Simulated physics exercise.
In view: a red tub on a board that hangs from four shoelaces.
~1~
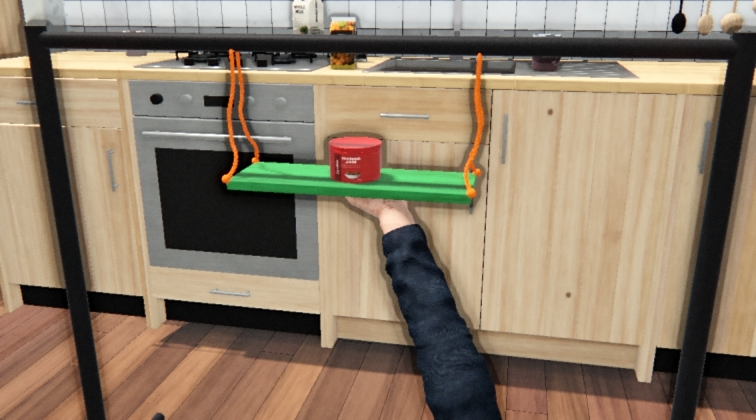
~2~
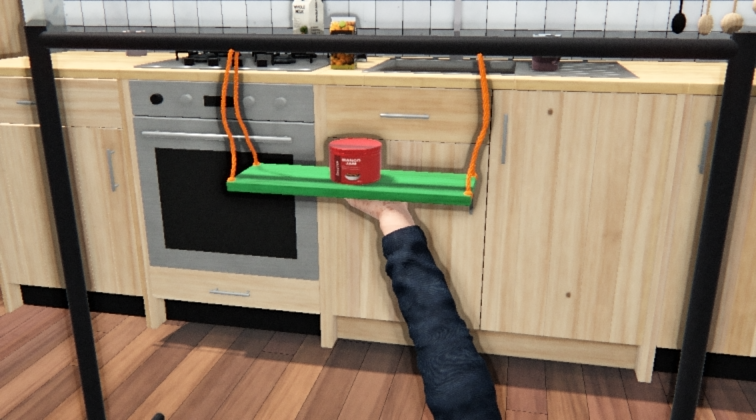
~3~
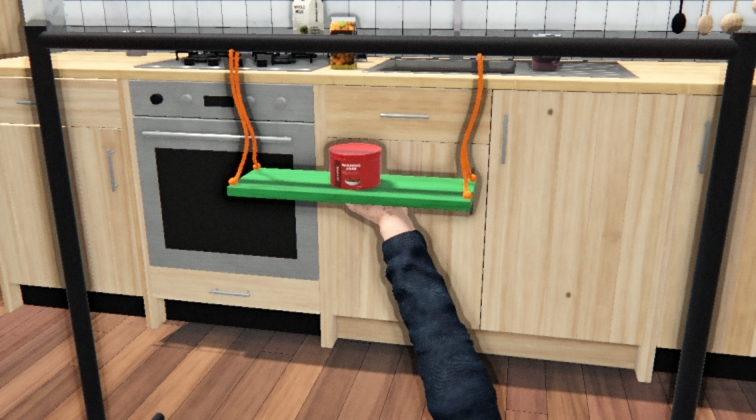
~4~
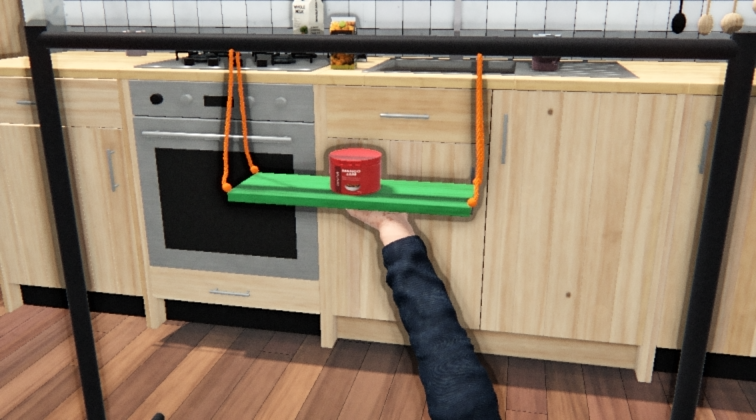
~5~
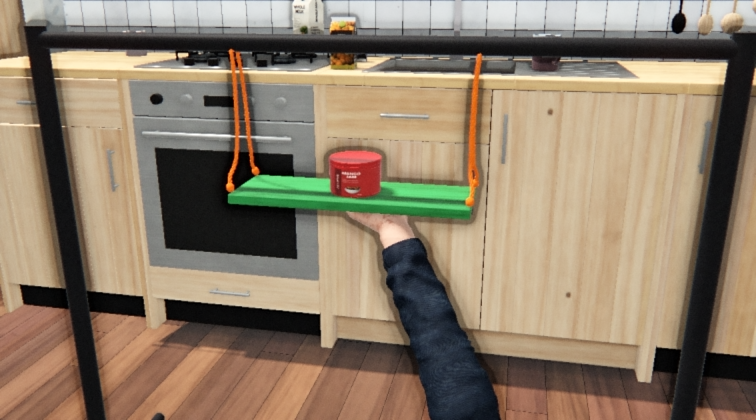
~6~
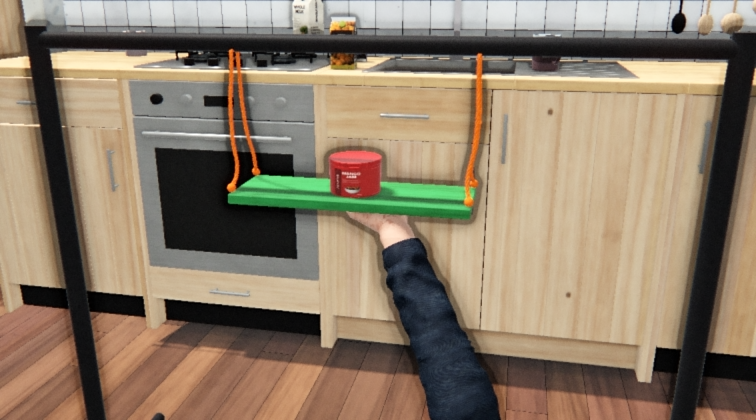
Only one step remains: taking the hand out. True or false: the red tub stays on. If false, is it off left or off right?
True.
Then, 0.36 s on from there, board level; tub on the board near (355, 176).
In the end, board level; tub on the board near (355, 177). The red tub stays on the board.
